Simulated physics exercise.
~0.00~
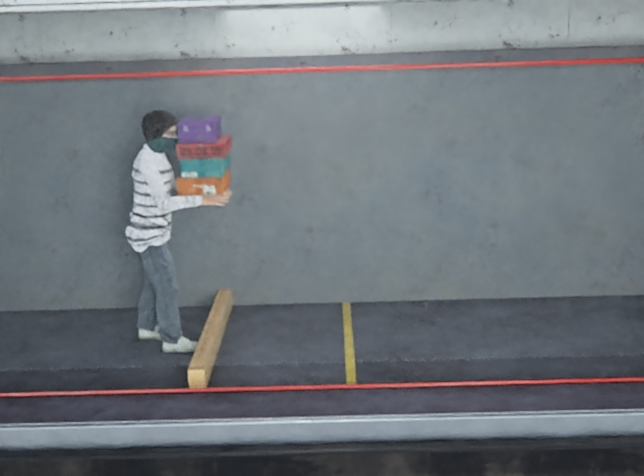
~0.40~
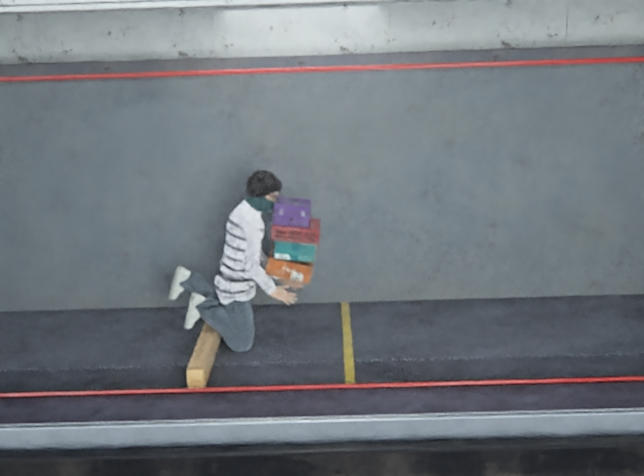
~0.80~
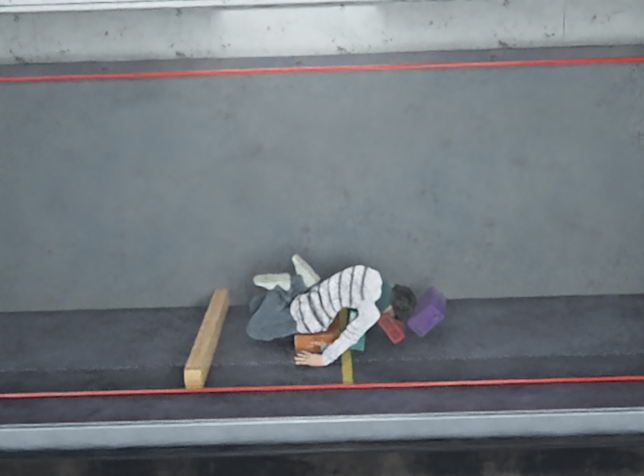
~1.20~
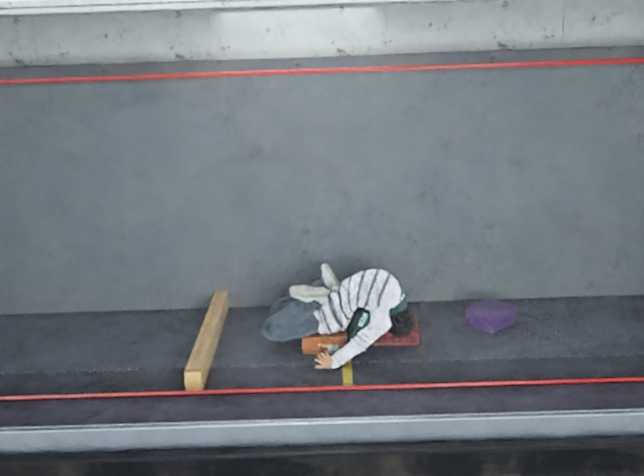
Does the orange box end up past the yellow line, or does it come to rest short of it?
The orange box comes to rest short of the yellow line, close to the fallen person's hands.
